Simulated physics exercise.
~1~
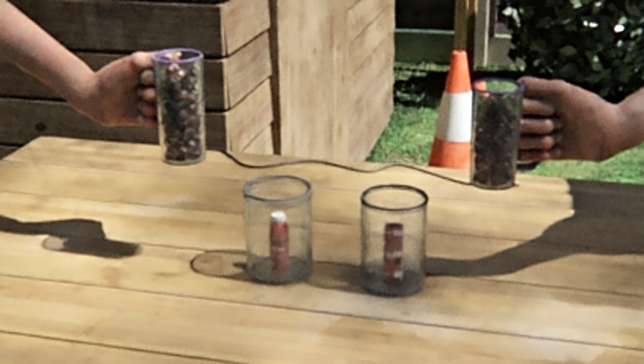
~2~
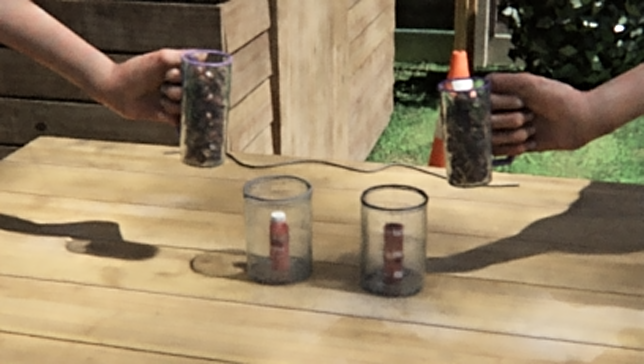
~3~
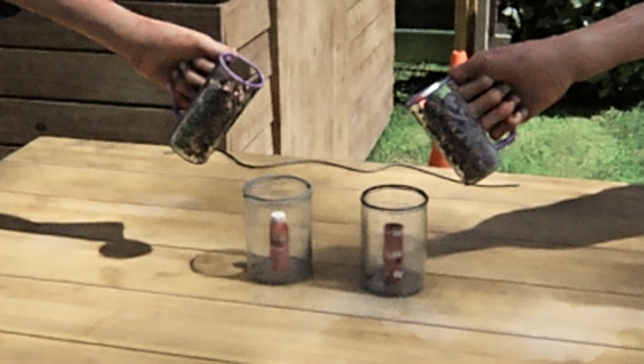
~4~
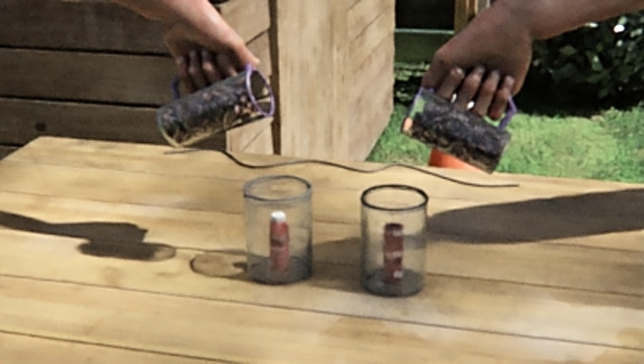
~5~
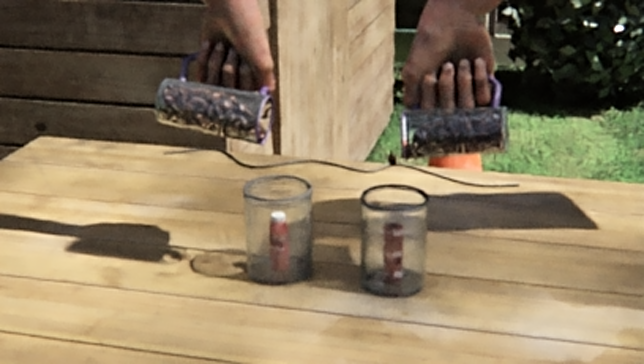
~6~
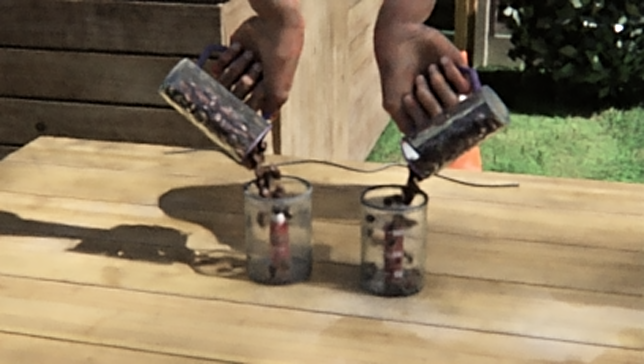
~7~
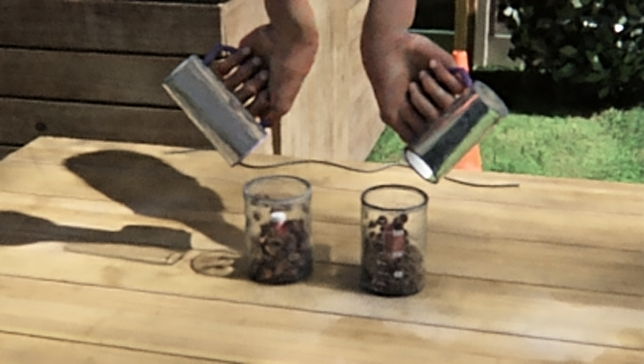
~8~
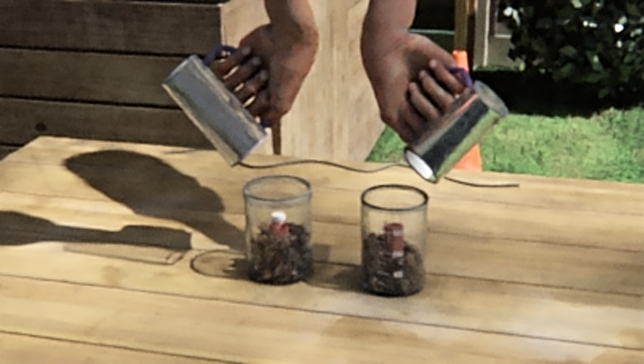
At first, two hands hold clear cups filled with dark, bead-like pieces above a wooden table, where two clear containers each have a small reddish object standing inside. The hands bring the cups inward, the left one moving right and the right one moving left, and begin to tilt them. The cups roll onto their sides and then tip upside down over the containers. Dark pieces pour into both containers and gather around the objects. Finally, the cups are empty, the containers are about half full, and the tops of both upright objects still show above the surface.
